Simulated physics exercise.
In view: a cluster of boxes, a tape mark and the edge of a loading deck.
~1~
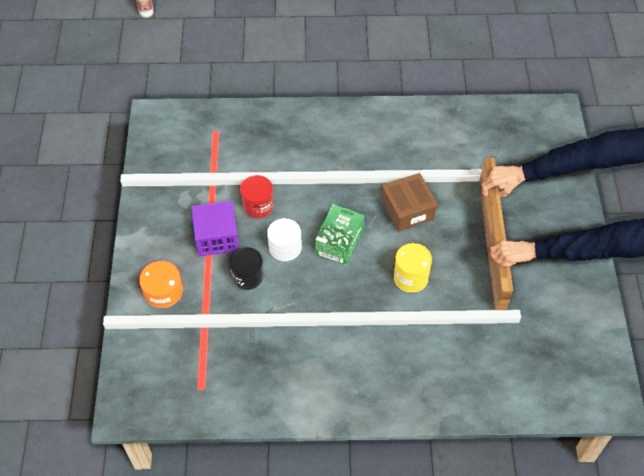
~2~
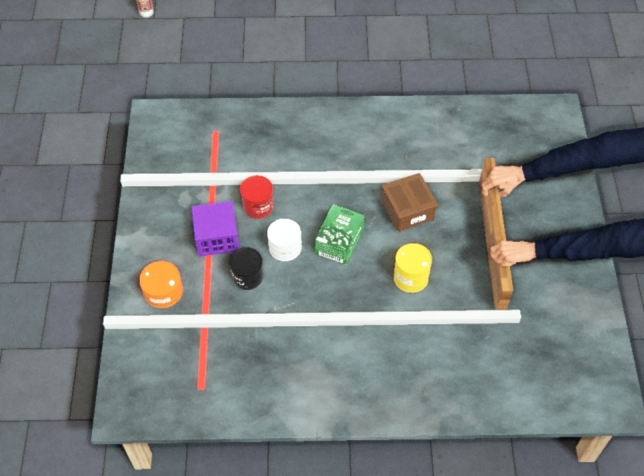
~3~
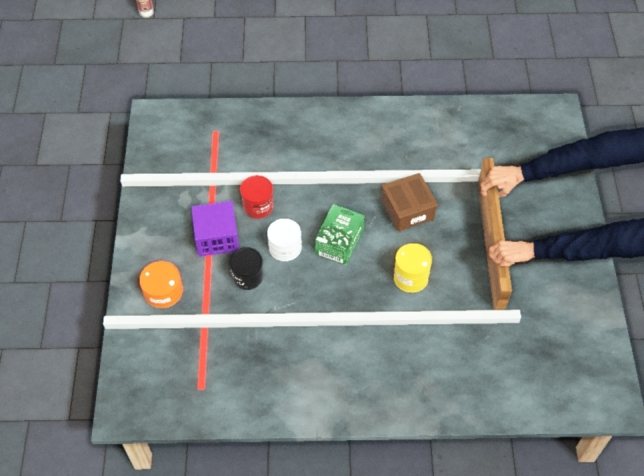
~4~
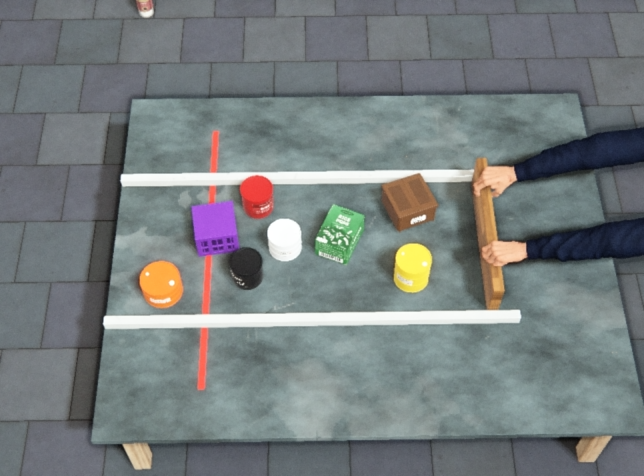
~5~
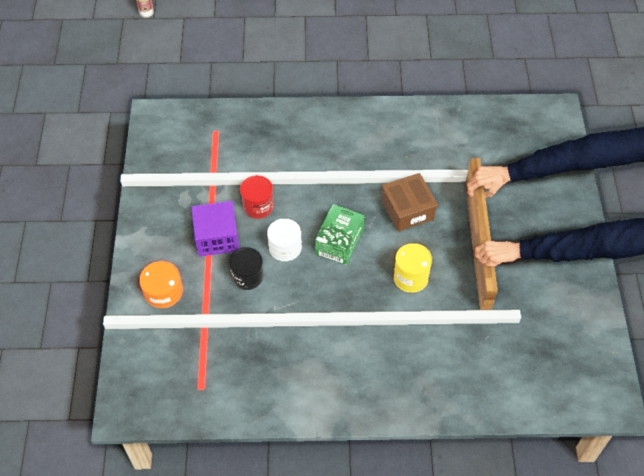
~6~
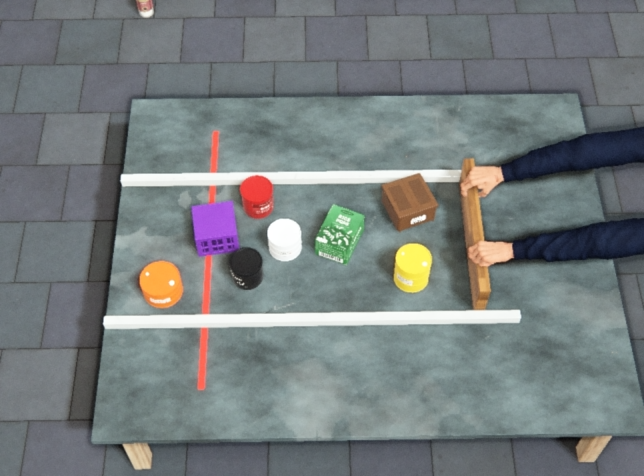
On a gray table, boxes and canisters sat between two white rails near a red line while two hands held a wooden plank still, then slid it slightly left without touching any of them.
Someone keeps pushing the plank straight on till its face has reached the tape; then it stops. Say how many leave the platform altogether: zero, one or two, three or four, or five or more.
Nothing falls.
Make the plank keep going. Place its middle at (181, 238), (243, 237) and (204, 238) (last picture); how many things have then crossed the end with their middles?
Respectively 2, 0 and 0.
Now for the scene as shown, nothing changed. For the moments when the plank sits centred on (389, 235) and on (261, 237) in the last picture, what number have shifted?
First position 2; second position 7.
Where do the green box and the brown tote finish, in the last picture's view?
Green box at (191, 243), brown tote at (190, 196).
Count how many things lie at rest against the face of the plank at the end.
3 of them.
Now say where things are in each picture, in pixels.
Orange canister (161, 285); purple crate (216, 229); black pail (247, 269); plank (495, 233); tape (209, 249), in the first picture.
Purple crate (216, 229); brown tote (409, 203), in the second picture.
Black pail (247, 269); yellow canister (412, 268), in the third picture.
Orange canister (161, 285); red pail (257, 197), in the fourth picture.
Purple crate (216, 229); green box (340, 235), in the fifth picture.
Orange canister (161, 285); purple crate (216, 229); black pail (247, 269); plank (474, 234); tape (209, 249), in the sixth picture.
Soon after, none off yet; orange canister at rest near (161, 285); purple crate at rest near (216, 229); black pail at rest near (247, 269).
In the end, the number that fall off is zero.
